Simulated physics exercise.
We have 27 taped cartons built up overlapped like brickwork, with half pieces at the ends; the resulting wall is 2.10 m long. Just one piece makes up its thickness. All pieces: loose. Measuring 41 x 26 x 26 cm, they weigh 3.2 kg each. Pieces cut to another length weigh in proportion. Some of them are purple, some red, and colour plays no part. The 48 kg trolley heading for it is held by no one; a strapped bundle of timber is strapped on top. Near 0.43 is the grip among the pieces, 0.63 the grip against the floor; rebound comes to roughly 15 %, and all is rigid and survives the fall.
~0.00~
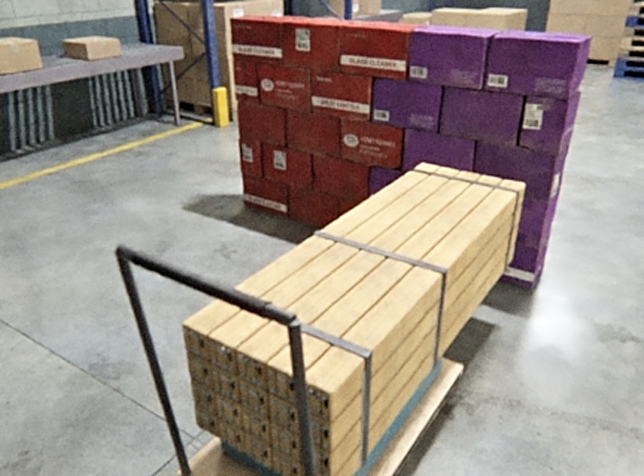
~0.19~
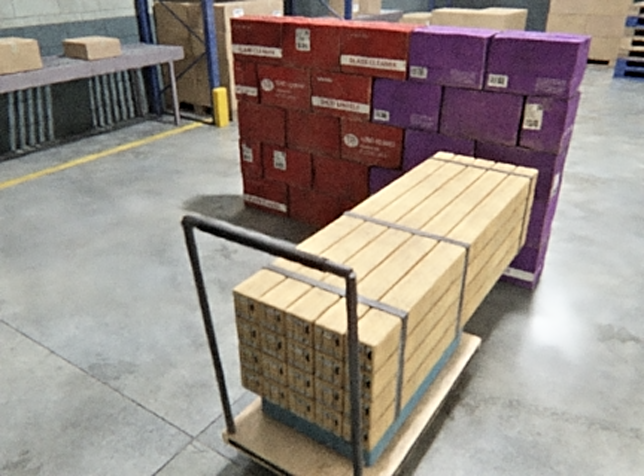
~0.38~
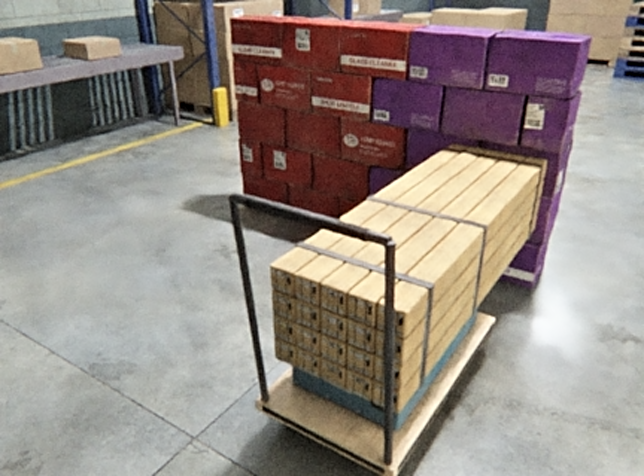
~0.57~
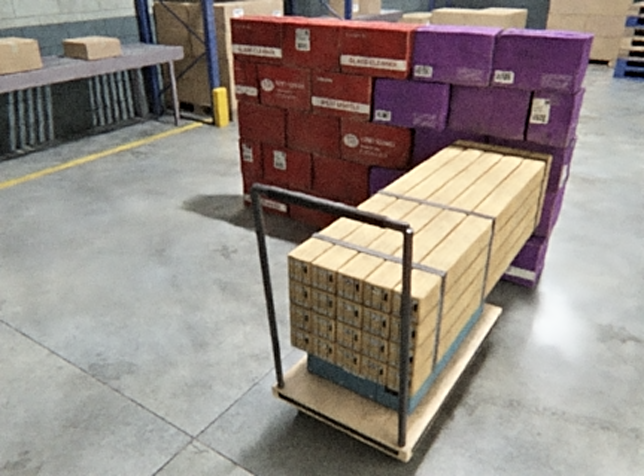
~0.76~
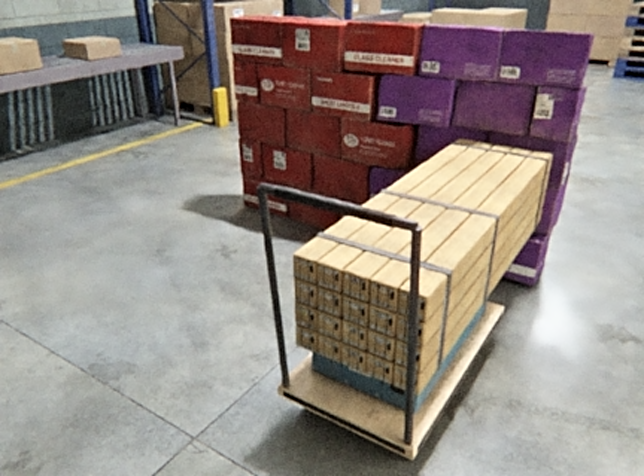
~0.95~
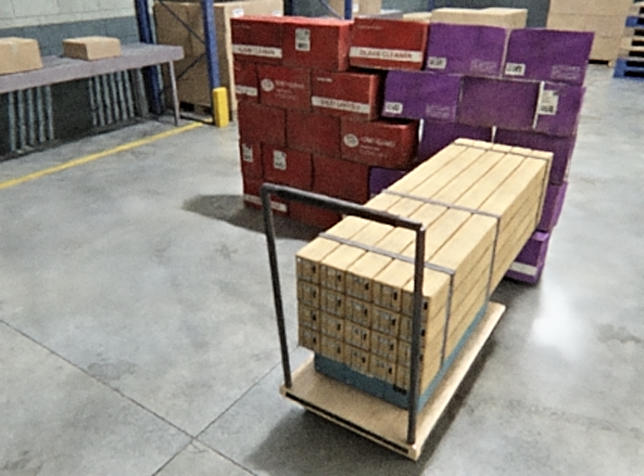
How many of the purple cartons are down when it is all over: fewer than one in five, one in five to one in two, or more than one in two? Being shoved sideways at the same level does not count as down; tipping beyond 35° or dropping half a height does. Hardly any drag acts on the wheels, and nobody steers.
More than one in two.
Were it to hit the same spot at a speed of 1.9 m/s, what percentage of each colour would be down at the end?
You'd end up with red at 10 per cent down and purple at 80 per cent.
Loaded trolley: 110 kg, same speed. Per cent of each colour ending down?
Share down - red: 10; purple: 80 (per cent).
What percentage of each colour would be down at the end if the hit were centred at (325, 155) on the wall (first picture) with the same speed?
The red ones would be 0 per cent down and the purple ones 0 per cent.
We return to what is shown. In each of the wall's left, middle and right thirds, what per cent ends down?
From the left: 0, then 30, then 80 percent.
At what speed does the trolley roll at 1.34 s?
I'd put it at roughly 0.0 m/s.
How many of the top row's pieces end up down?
3.
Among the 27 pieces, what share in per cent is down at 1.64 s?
35 percent by then.
After 1.34 s, load 16 cm past the wall's line, stopped; 1 of the 12 purple cartons down (1 of 27 in all colours); top purple carton 30° from how it stood.
After 1.64 s, load 16 cm past the wall's line, stopped; 9 of the 12 purple cartons down (10 of 27 in all colours); top purple carton 68° from how it stood, 55 cm lower.
In the end (2.3 s), load 16 cm past the wall's line, stopped; 9 of the 12 purple cartons down (10 of 27 in all colours); top purple carton on its side; top red carton unmoved. That is 75 per cent. From the last view, middles, top purple carton near (426, 158), top red carton near (268, 39).
